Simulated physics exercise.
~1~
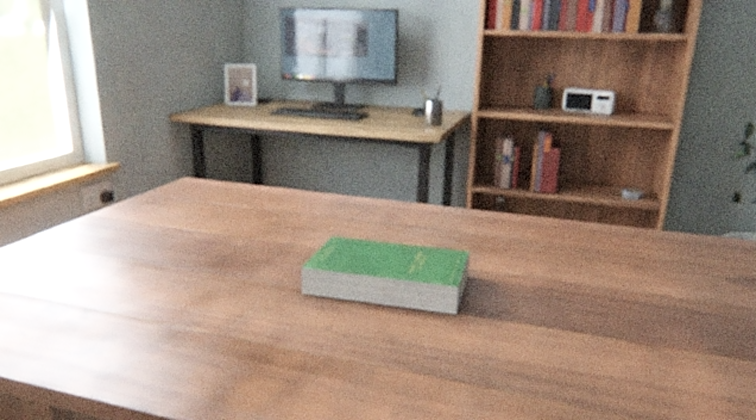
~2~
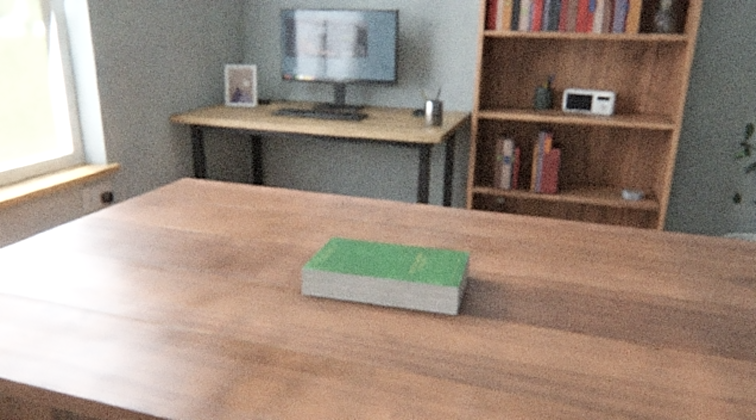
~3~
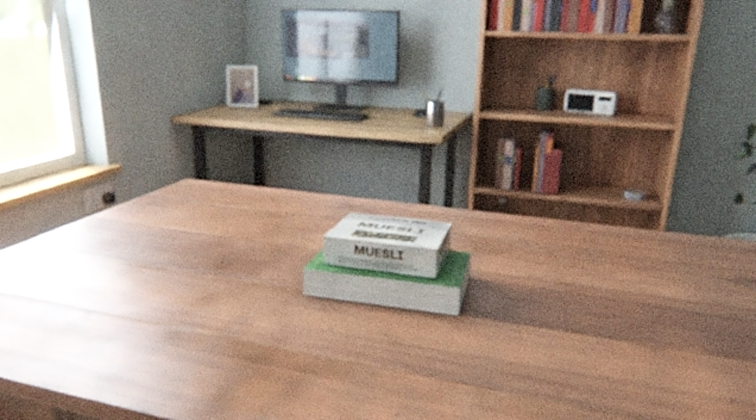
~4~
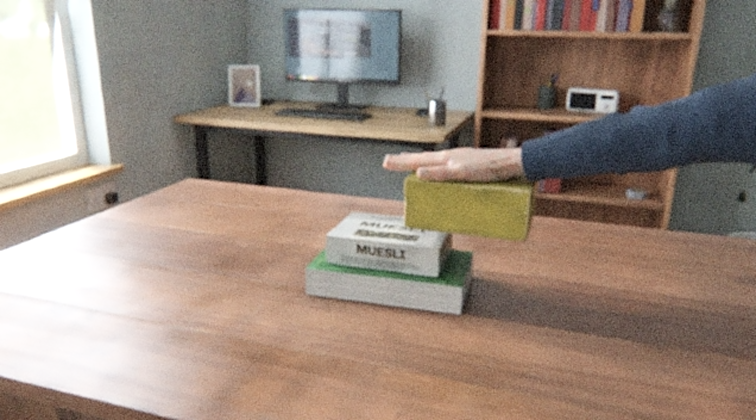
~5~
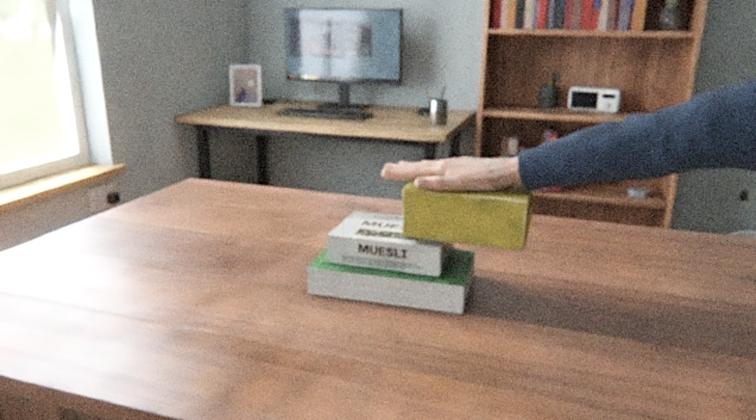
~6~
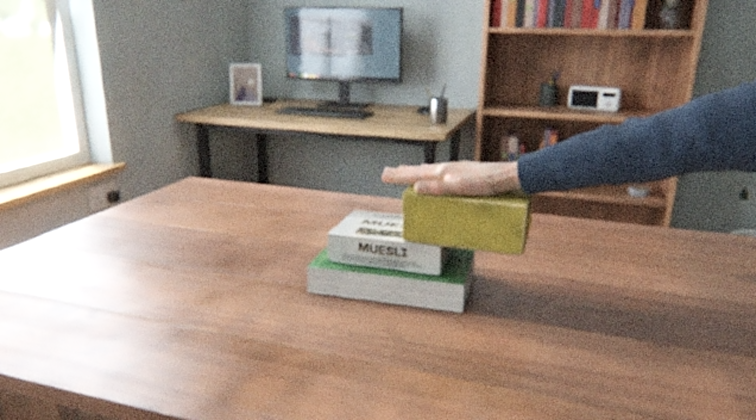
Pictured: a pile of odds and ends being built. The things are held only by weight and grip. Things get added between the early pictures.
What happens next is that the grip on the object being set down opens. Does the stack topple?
Something falls.
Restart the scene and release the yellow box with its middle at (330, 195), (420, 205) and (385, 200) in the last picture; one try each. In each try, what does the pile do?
Lab note - case 1: Collapse; case 2: No collapse; case 3: No collapse.
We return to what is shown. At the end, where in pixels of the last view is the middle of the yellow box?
About (486, 240).
Then, 0.30 s later than the last frame, yellow box now fallen.
Then, 0.50 s later than the last frame, things are still on the move.
When it is over, fallen, yellow box; the other 2 as before. End places, in pixels of the last picture, yellow box near (486, 240). The pile loses its balance.
